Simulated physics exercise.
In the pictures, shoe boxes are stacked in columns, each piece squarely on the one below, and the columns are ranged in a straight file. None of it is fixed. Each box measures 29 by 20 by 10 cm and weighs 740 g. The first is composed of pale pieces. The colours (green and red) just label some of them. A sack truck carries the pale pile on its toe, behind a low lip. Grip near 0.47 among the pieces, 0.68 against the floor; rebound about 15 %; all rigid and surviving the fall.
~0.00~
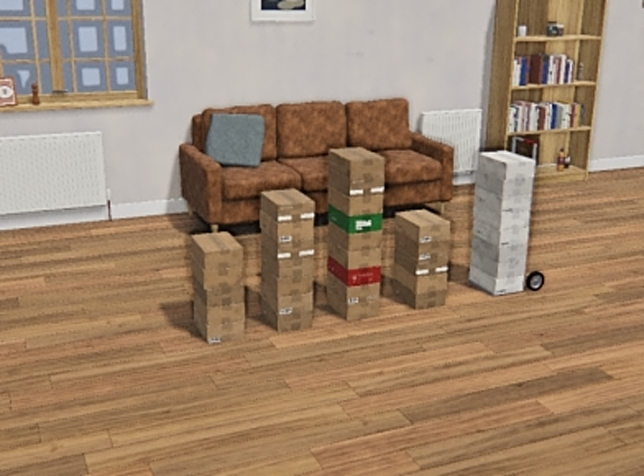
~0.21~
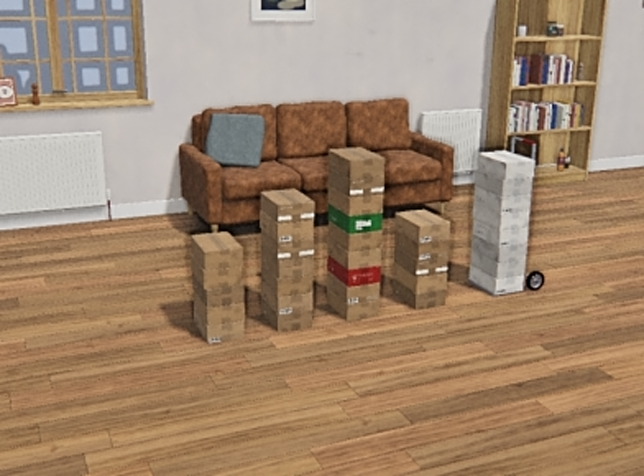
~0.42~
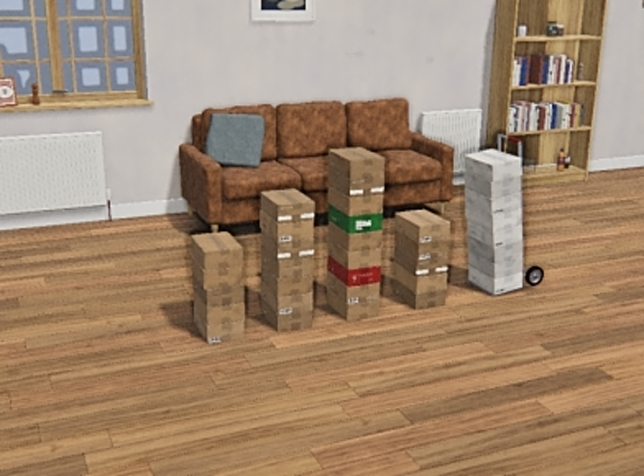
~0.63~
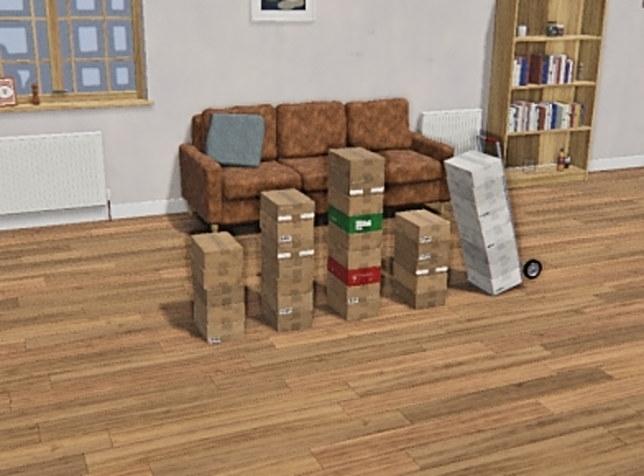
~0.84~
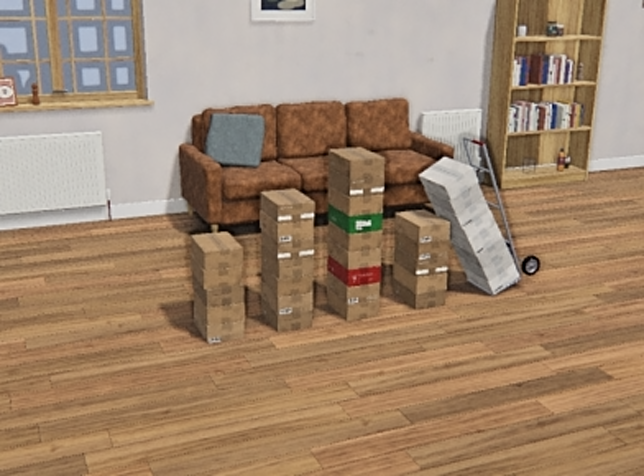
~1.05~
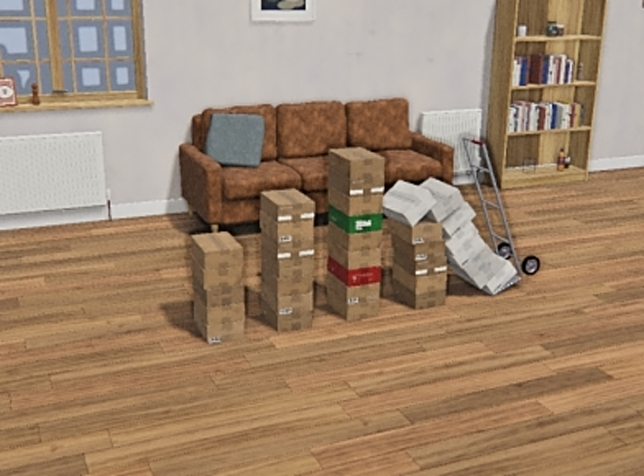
A tall stack of white boxes on a sack truck stands at the right end of a row of four brown box columns, seen from slightly above in a living room with a wooden floor. Behind are a brown sofa and a bookcase, and the tallest brown column has one green and one red box. The truck tilts left, and the white stack leans, bends and slumps onto the nearest column.
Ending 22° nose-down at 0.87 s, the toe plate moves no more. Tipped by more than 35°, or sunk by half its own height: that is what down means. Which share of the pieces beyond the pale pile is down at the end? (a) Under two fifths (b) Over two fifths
Under two fifths (a).
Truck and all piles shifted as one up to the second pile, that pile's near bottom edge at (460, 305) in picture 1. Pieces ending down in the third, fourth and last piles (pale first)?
Third 0, fourth 0, last 0.
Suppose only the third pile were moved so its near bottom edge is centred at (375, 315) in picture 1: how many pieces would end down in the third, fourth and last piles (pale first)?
You'd end with the third pile at 0, the fourth at 0 and the last at 0 down.
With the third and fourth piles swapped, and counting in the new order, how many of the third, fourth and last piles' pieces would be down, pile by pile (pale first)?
Count of fallen pieces - third: 0; fourth: 0; last: 0.
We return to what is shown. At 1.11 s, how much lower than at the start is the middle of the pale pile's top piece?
Drop so far: Roughly 20 cm.
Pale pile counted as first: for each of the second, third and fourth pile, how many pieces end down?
Number of pieces - second 0, third 0, fourth 0.
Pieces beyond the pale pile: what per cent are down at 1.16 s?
0 %.
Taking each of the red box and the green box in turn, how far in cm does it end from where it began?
Distances: Red 0, green 0 (cm).
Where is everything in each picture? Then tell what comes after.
In the first picture (places mark the middle of the side facing us), truck frame 0° forward; red box (365, 277); green box (366, 224); the rest undisturbed.
Truck frame 0° forward; red box (365, 277), in the second picture.
Truck frame 7° forward, top of the pale pile leaning 7°; green box (366, 224); the rest undisturbed, in the third picture.
Truck frame (502, 171) 16° forward, top of the pale pile leaning 17°; red box (365, 277); the rest undisturbed, in the fourth picture.
Truck frame (491, 172) 22° forward, top of the pale pile leaning 29°; red box (365, 277); the rest undisturbed, in the fifth picture.
Truck frame (491, 173) 22° forward, top of the pale pile leaning 38°; red box (365, 277); green box (366, 224); 2 disturbed, none down, in the sixth picture.
After 1.11 s, 8 of the pale pile down; none of the 26 other boxes down, 4 disturbed.
After 1.16 s, 8 of the pale pile down; none of the 26 other boxes down, 6 disturbed.
After 1.46 s, 8 of the pale pile down; none of the 26 other boxes down, 7 disturbed; green box shifted 9 mm.
At rest (1.9 s), 8 of the pale pile down; none of the 26 other boxes down, 8 disturbed; red box unmoved; green box shifted 11 mm. That is 0 per cent. As the last picture would show them, middles, red box near (353, 268), green box near (353, 217).
